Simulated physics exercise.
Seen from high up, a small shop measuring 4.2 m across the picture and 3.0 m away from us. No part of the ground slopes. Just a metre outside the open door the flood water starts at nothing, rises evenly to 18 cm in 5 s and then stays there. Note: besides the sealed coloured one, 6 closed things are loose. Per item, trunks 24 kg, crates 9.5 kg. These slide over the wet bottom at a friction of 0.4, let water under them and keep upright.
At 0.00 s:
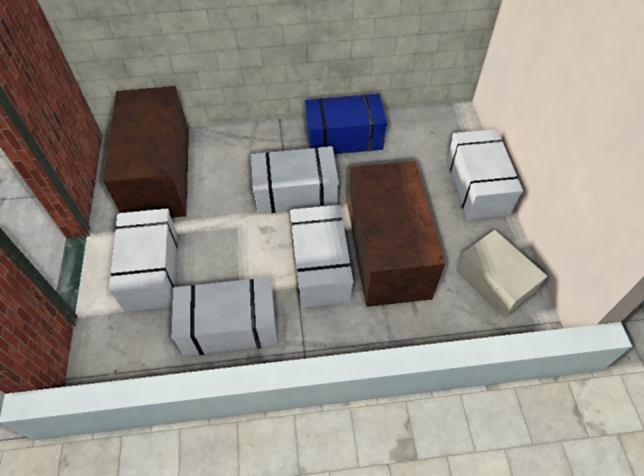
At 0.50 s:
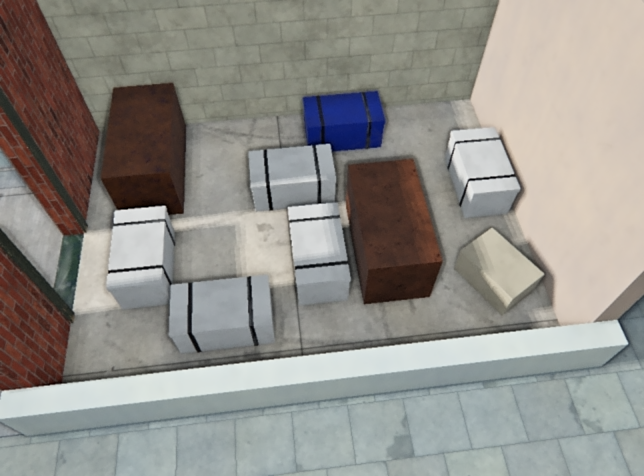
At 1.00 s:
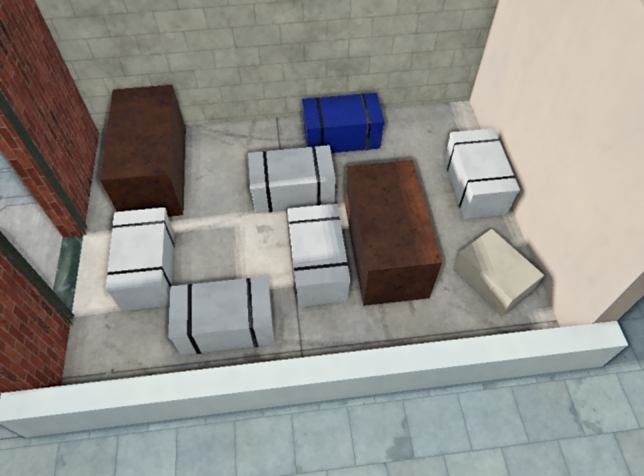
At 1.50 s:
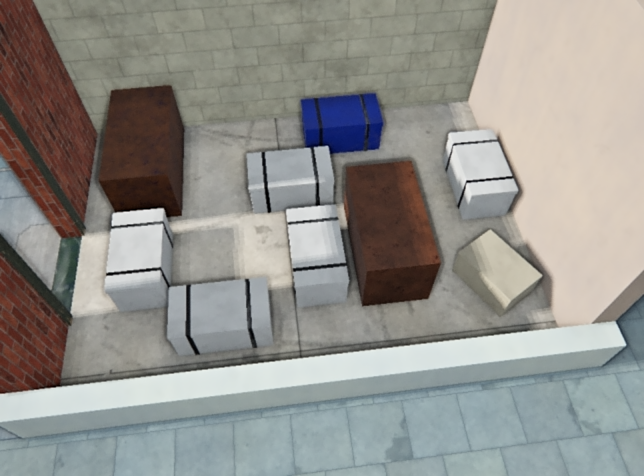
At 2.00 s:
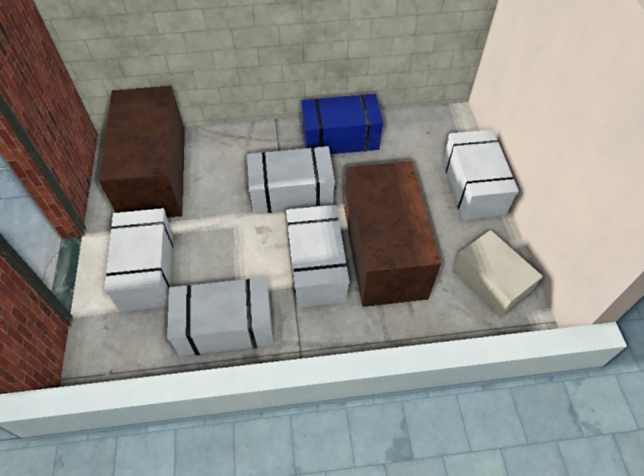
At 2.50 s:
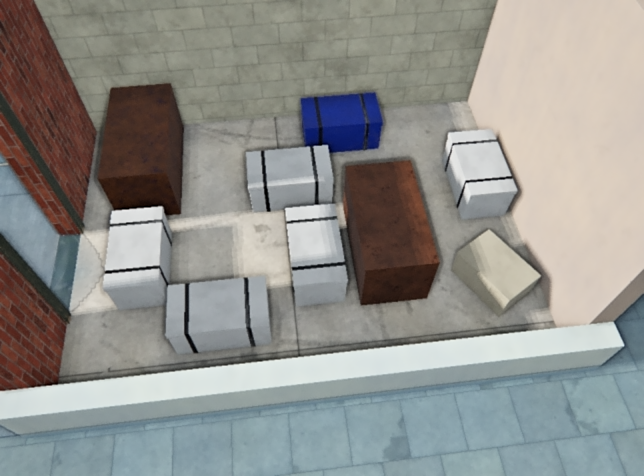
Water spread bluish across the paving outside the low front wall and showed at the doorway on the left, while the blue trunk, white boxes and brown blocks inside all stayed put.
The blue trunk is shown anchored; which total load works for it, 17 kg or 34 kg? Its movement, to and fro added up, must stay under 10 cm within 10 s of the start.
I reckon only the heavier ballast is ample.
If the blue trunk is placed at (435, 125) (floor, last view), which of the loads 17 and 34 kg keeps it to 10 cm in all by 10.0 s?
The smaller is enough.
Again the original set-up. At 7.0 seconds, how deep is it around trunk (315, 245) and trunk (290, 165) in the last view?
Roughly 5 and 4 cm.
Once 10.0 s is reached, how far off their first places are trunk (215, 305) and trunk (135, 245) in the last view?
Net displacement, in order: 50 cm; 120 cm.
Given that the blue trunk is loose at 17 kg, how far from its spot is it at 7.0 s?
Around 0 centimetres out of place.
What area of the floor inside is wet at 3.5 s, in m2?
About 0.5 m2.
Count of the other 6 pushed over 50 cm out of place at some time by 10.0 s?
Tally: 1.
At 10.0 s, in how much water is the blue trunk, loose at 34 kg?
Depth: Approx. 4 cm.
After 3.5 s the blue trunk would be 0 cm from its start with 17 kg and 0 cm from its start with 34 kg; 0 cm of water round it then.
After 4.5 s the blue trunk would be 0 cm from its start with 17 kg and 0 cm from its start with 34 kg; 0 cm of water round it then.
After 7.0 s the blue trunk would be 0 cm from its start with 17 kg and 0 cm from its start with 34 kg; 0 cm of water round it then.
After 10.0 s the blue trunk would be 25 cm from its start with 17 kg and 1 cm from its start with 34 kg; 4 cm of water round it then.
